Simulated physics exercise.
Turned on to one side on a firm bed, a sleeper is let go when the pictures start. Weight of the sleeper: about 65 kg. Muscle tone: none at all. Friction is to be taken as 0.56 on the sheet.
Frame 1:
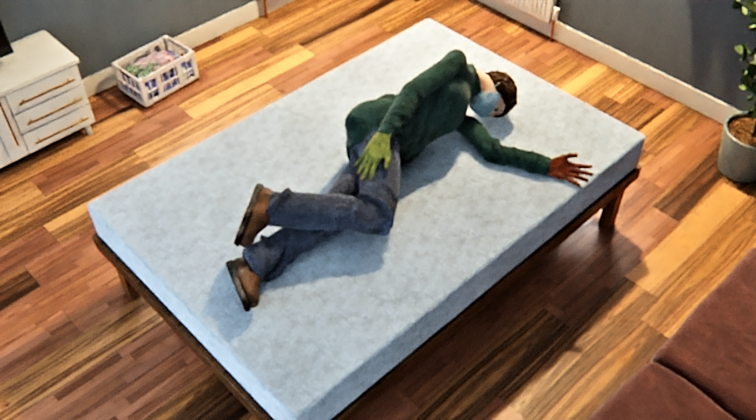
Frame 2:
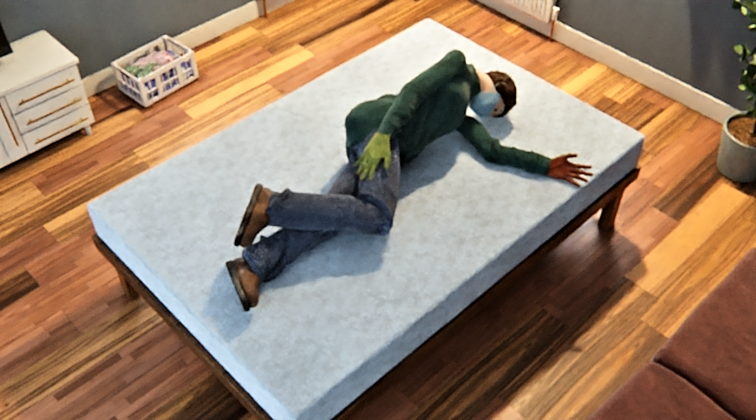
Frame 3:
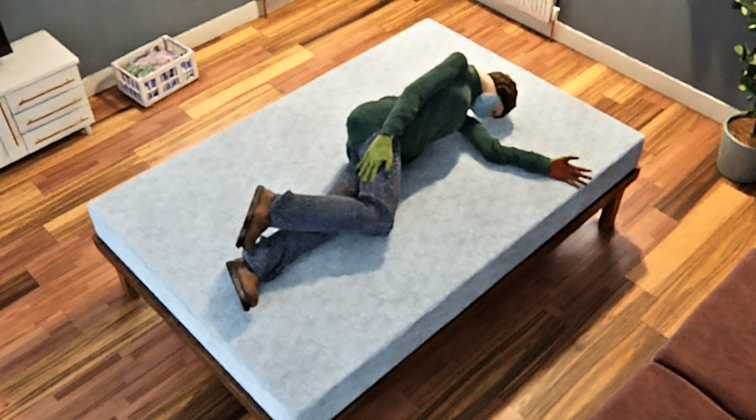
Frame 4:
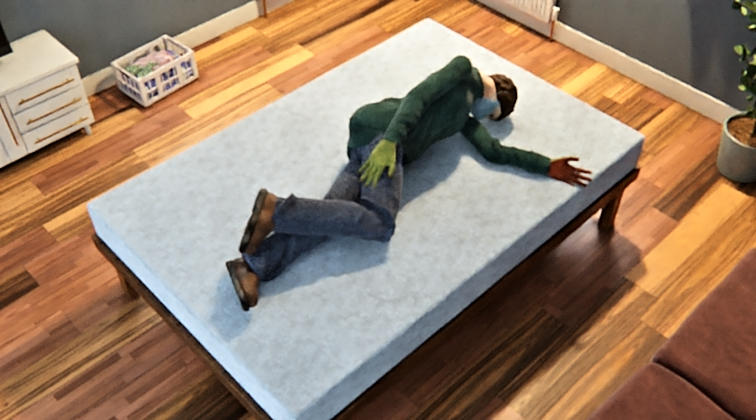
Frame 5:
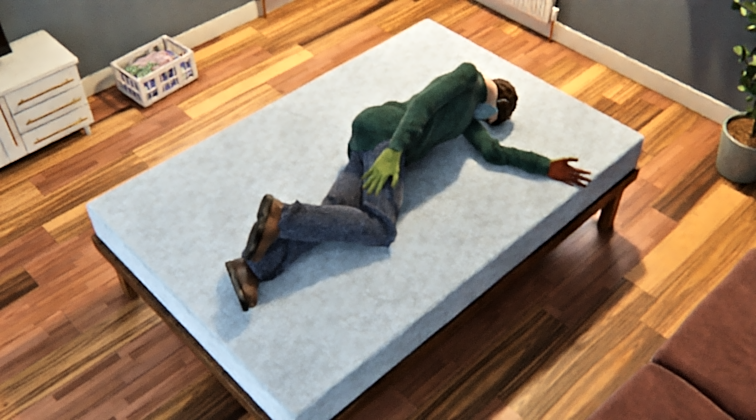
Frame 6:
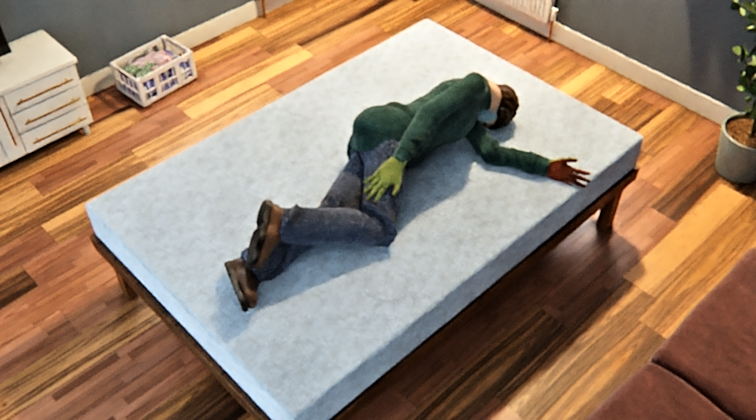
In the video, a person in a green sweater, jeans and a face mask lies on one side on a pale blue bed, then slowly rolls slightly further chest-down, the face turning toward the mattress as the gloved hand shifts slightly.
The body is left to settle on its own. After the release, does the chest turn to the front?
Yes.
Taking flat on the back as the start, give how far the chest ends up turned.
Turned some 160°.
Then, 0.22 s after the last picture the chest is turned 145° from lying flat on the back, near (469, 116) in the last picture's view.
Then, 0.62 s after the last picture the chest is turned 160° from lying flat on the back, near (472, 122) in the last picture's view.
Then, 1.22 s after the last picture the chest is turned 160° from lying flat on the back, near (471, 124) in the last picture's view.
In the final state, chest rolls forwards.
